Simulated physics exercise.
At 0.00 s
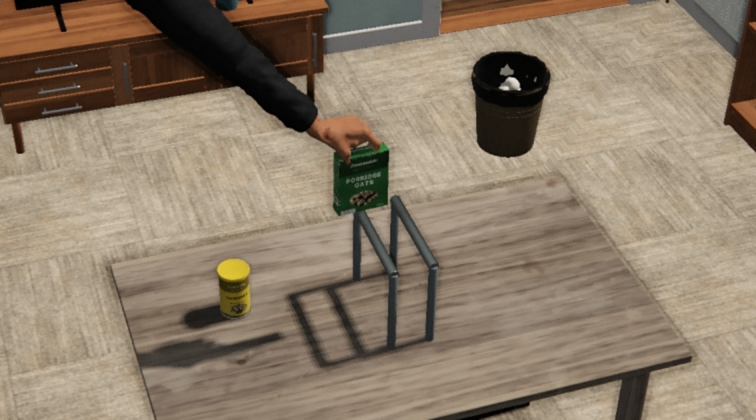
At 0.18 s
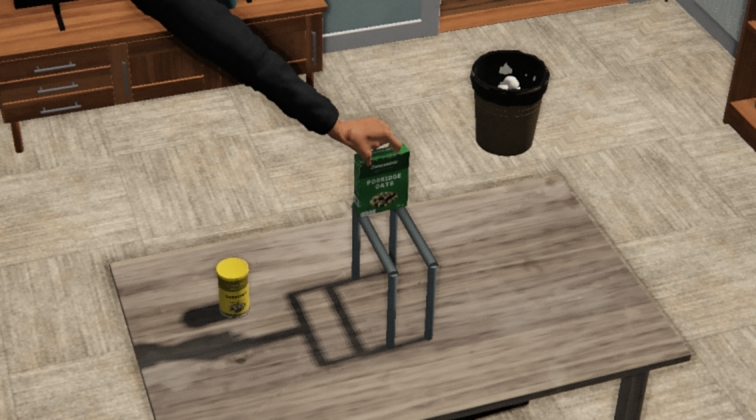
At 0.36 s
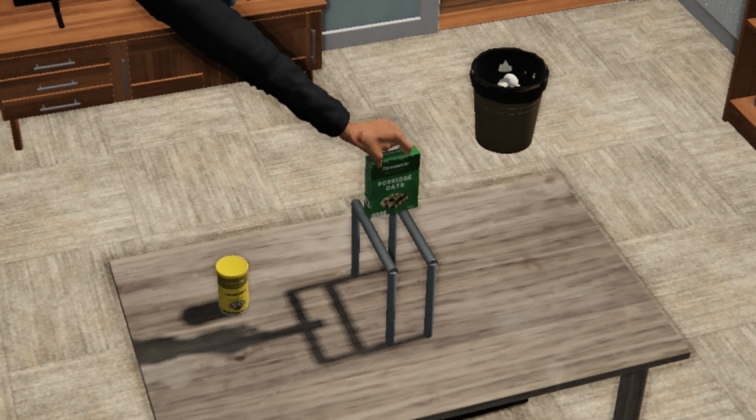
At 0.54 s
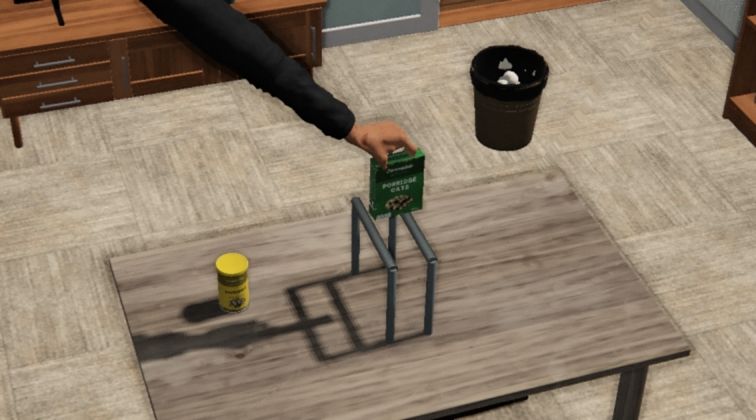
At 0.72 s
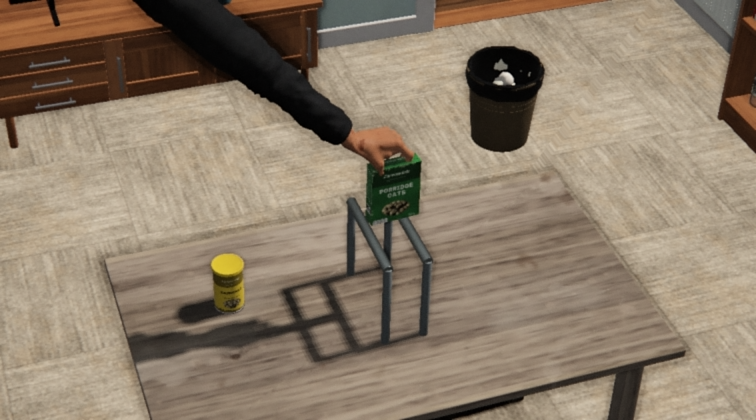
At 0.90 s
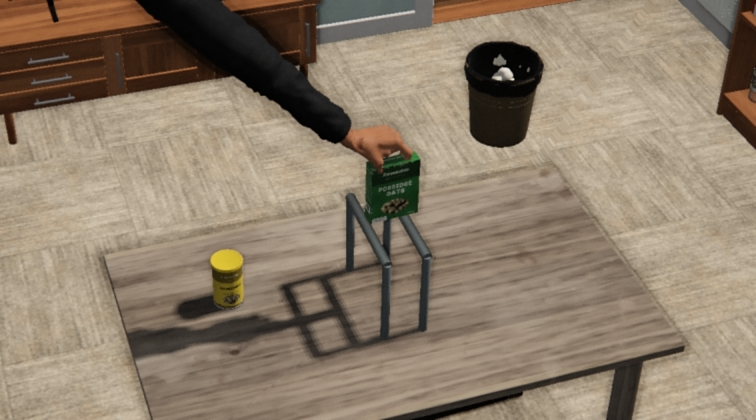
A green packet, held from above by a hand in a dark sleeve, moved a short way right over a metal stand on the table, then stayed nearly still while a yellow tin stood to the left.
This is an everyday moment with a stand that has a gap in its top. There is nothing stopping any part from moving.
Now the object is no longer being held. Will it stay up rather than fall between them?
Yes.
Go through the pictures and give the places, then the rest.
The first picture shows on its way; green packet (361, 179); yellow tin (234, 290).
The second picture shows on its way; green packet (381, 181); yellow tin (234, 289).
The third picture shows on its way; green packet (392, 182); yellow tin (233, 286).
The fourth picture shows on its way; green packet (397, 184); yellow tin (233, 284).
The fifth picture shows on its way; green packet (393, 190); yellow tin (228, 284).
The sixth picture shows poised above the slot; green packet (392, 188); yellow tin (228, 280).
After 1.10 s, green packet shifted a little near (392, 195).
After 2.30 s, green packet resting near (392, 195).
In the end (3.5 s), both unmoved. At the end, from the last picture's camera, green packet near (391, 195). The packet lodges.
